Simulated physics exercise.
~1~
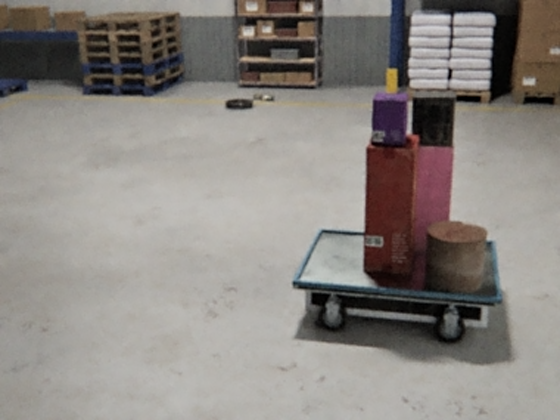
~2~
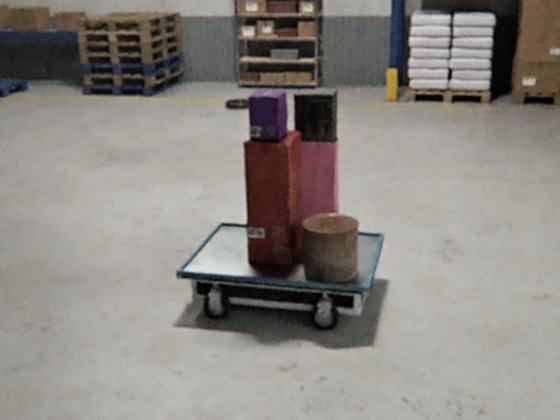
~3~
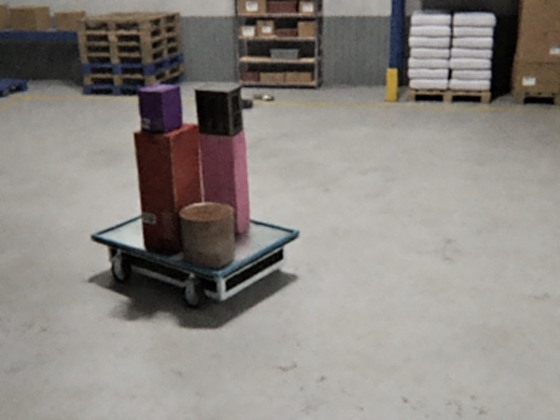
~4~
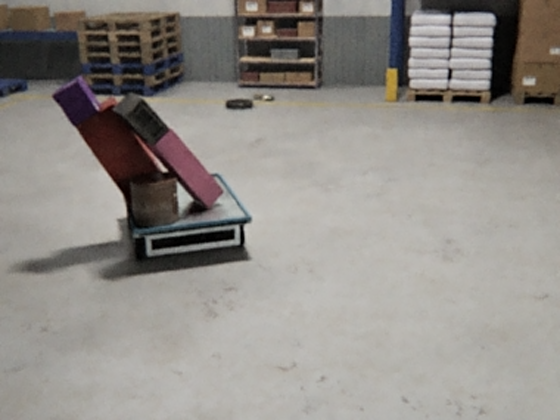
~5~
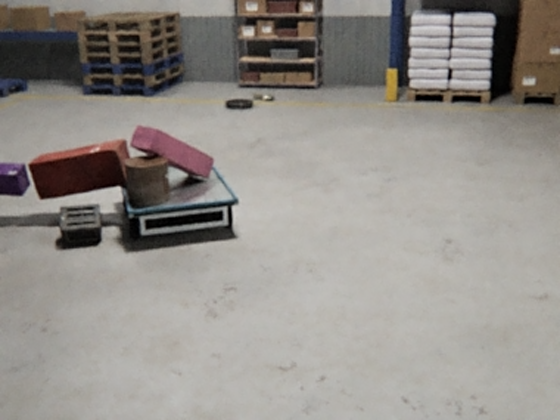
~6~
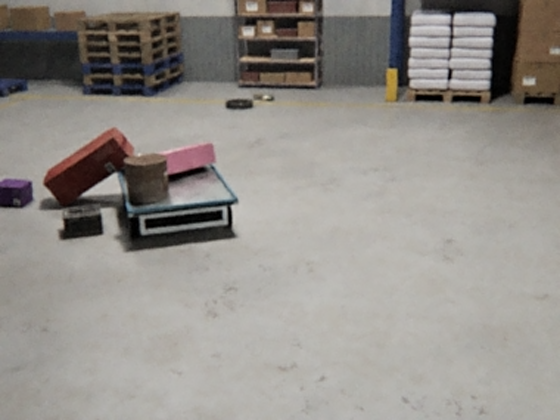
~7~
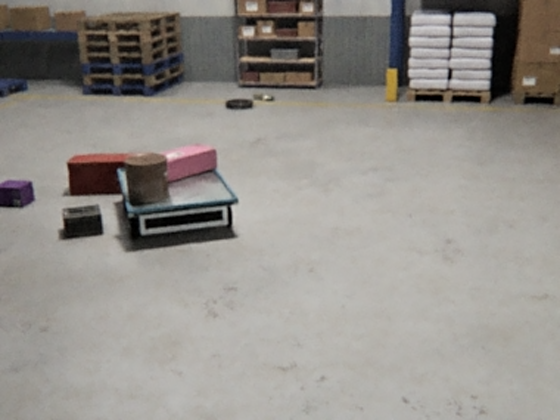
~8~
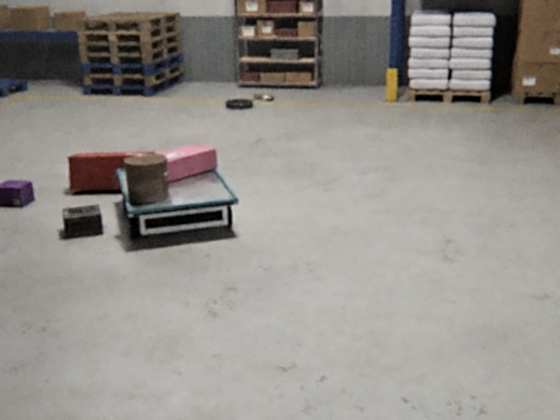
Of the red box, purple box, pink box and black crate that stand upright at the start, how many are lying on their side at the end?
All four of them end up on their side. The red box, purple box and black crate lie on the floor, and the pink box lies on the cart.
